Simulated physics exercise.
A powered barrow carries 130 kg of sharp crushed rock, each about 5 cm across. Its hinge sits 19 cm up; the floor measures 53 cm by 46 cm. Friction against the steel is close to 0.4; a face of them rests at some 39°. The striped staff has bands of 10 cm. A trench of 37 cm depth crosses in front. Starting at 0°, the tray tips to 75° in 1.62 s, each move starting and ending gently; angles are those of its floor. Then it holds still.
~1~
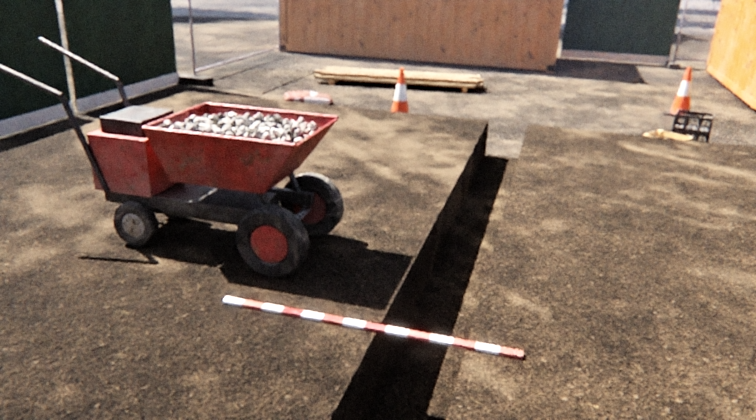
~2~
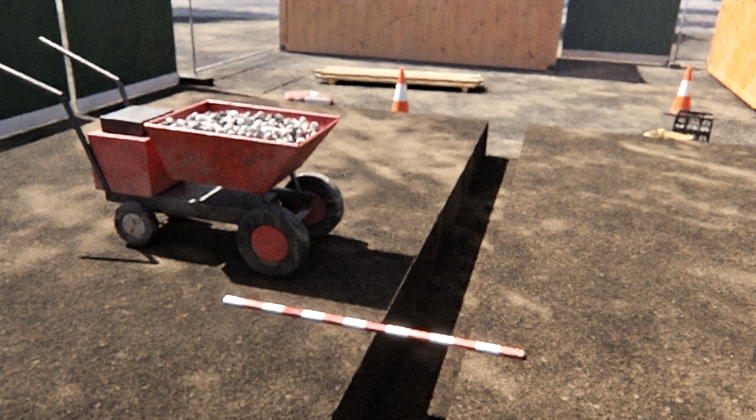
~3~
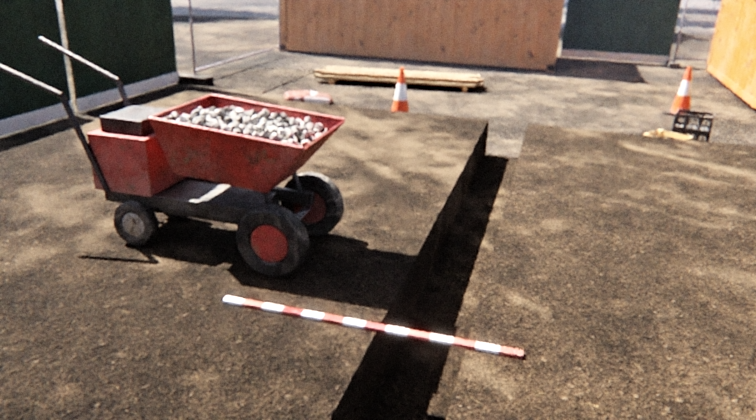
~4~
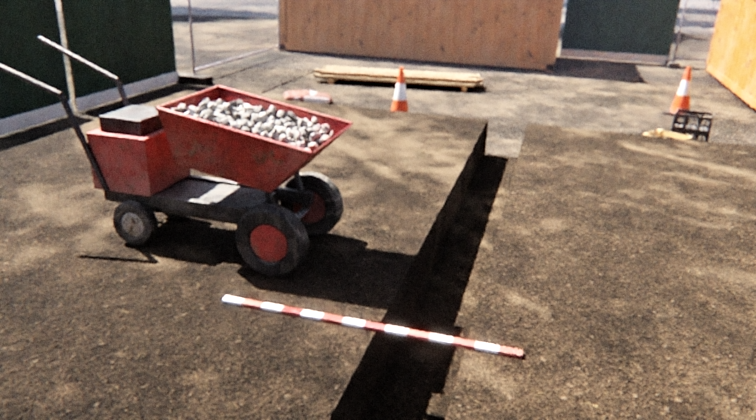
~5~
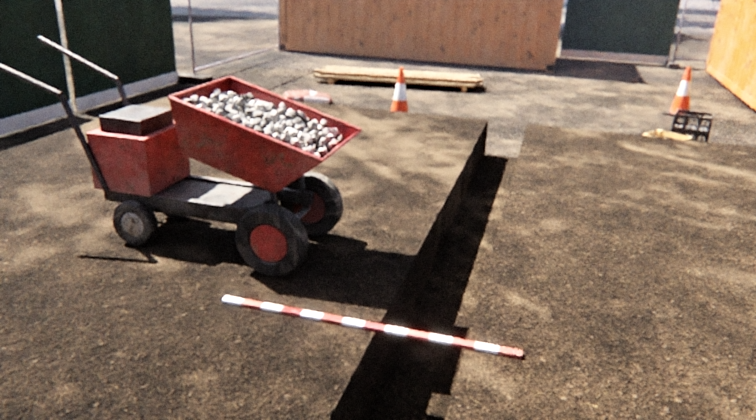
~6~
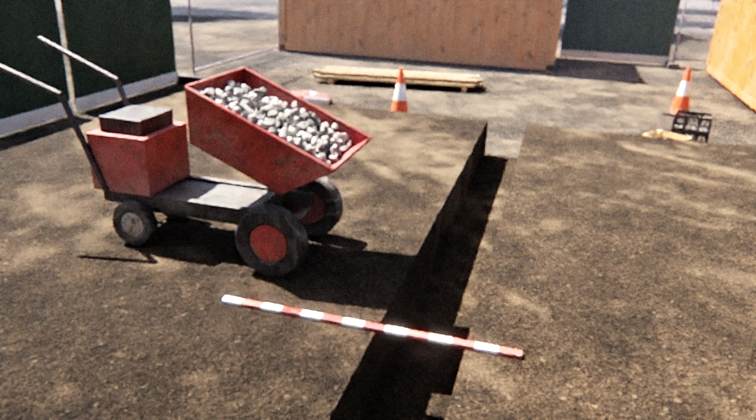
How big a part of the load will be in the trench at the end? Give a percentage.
Roughly 94 per cent ends in the trench.
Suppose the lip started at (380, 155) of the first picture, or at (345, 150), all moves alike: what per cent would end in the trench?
First some 55, then 90 per cent.
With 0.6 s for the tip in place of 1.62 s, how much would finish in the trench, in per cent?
In that case some 95 per cent.
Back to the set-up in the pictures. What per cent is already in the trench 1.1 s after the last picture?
Some 35 per cent.
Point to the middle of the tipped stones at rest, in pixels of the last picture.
Near (435, 321).
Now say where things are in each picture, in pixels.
In the first frame, lip at (295, 146), floor tilted 0°, highest stones at (260, 119).
In the second frame, the tray is at 1°, its lip at (298, 147); the top of the load is at (248, 118).
In the third frame, lip at (303, 149), floor tilted 4°, highest stones at (233, 114).
In the fourth frame, the tray is at 9°, its lip at (312, 153); the top of the load is at (225, 106).
In the fifth frame, lip at (322, 161), floor tilted 16°, highest stones at (227, 97).
In the sixth frame, lip at (334, 171), floor tilted 23°, highest stones at (238, 90).
Then, 0.6 s after the last picture the floor is at 64°, 99 % in the tray, 1 % short of the trench; the foremost stones are at (391, 224).
Then, 1.1 s after the last picture the floor is at 75°, 58 % in the tray, 6 % short of the trench, 36 % in the trench; the foremost stones are at (472, 338).
Then, 1.5 s after the last picture the floor is at 75°, 33 % in the tray, 6 % short of the trench, 61 % in the trench; the foremost stones are at (474, 329).
Then, 3.4 s after the last picture the floor is at 75°, 0 % in the tray, 6 % short of the trench, 94 % in the trench; the foremost stones are at (470, 344).
